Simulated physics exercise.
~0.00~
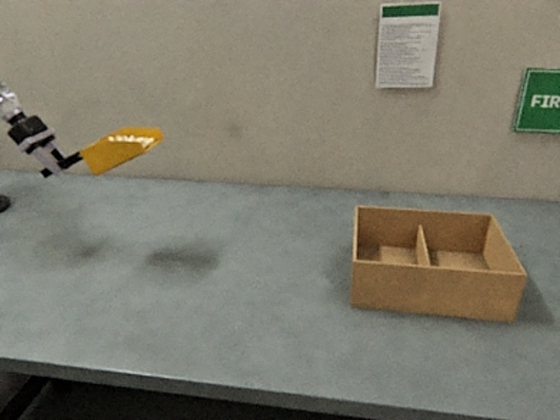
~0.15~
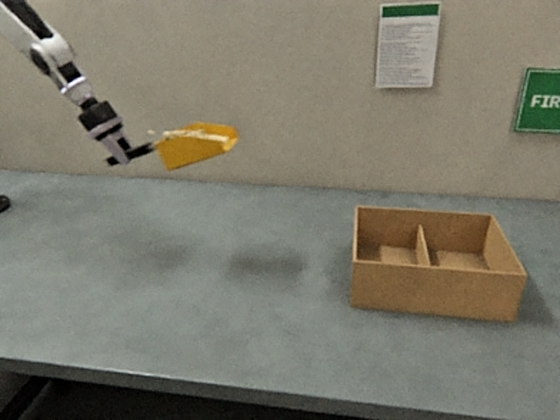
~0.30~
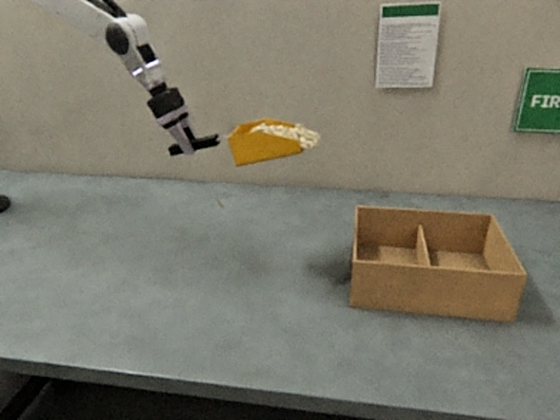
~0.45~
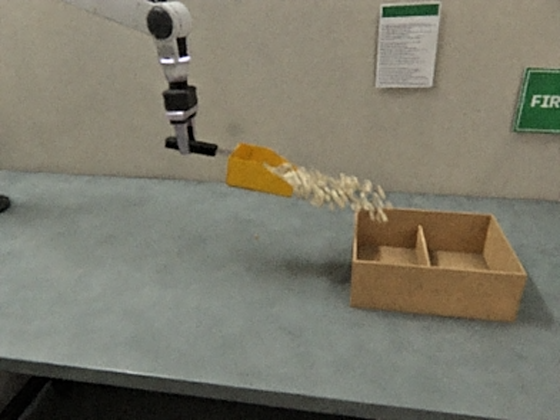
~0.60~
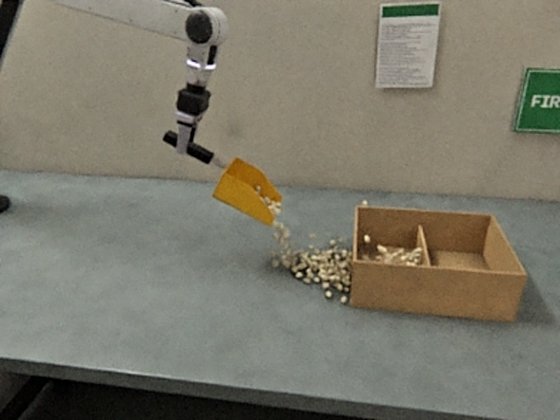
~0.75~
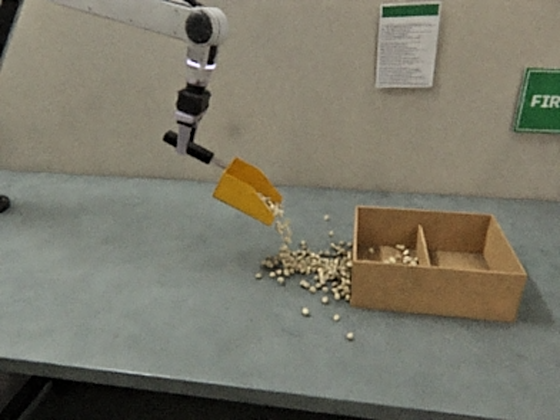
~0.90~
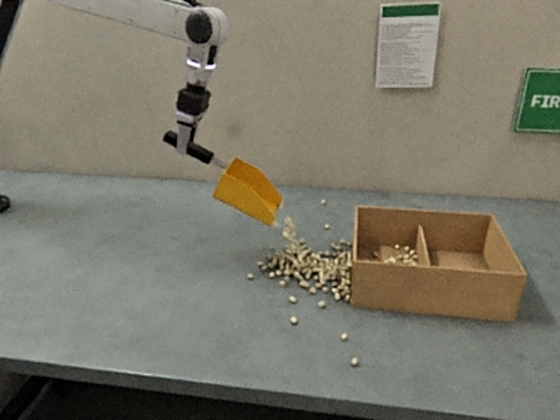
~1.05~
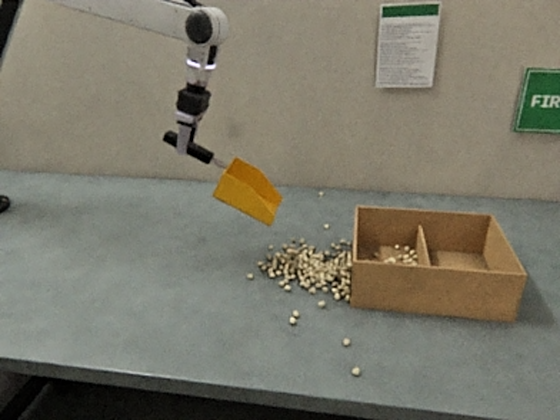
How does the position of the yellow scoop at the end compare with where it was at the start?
The scoop starts over the left part of the table, far from the box. By the end it is farther right and a little lower, just short of the box's left side.
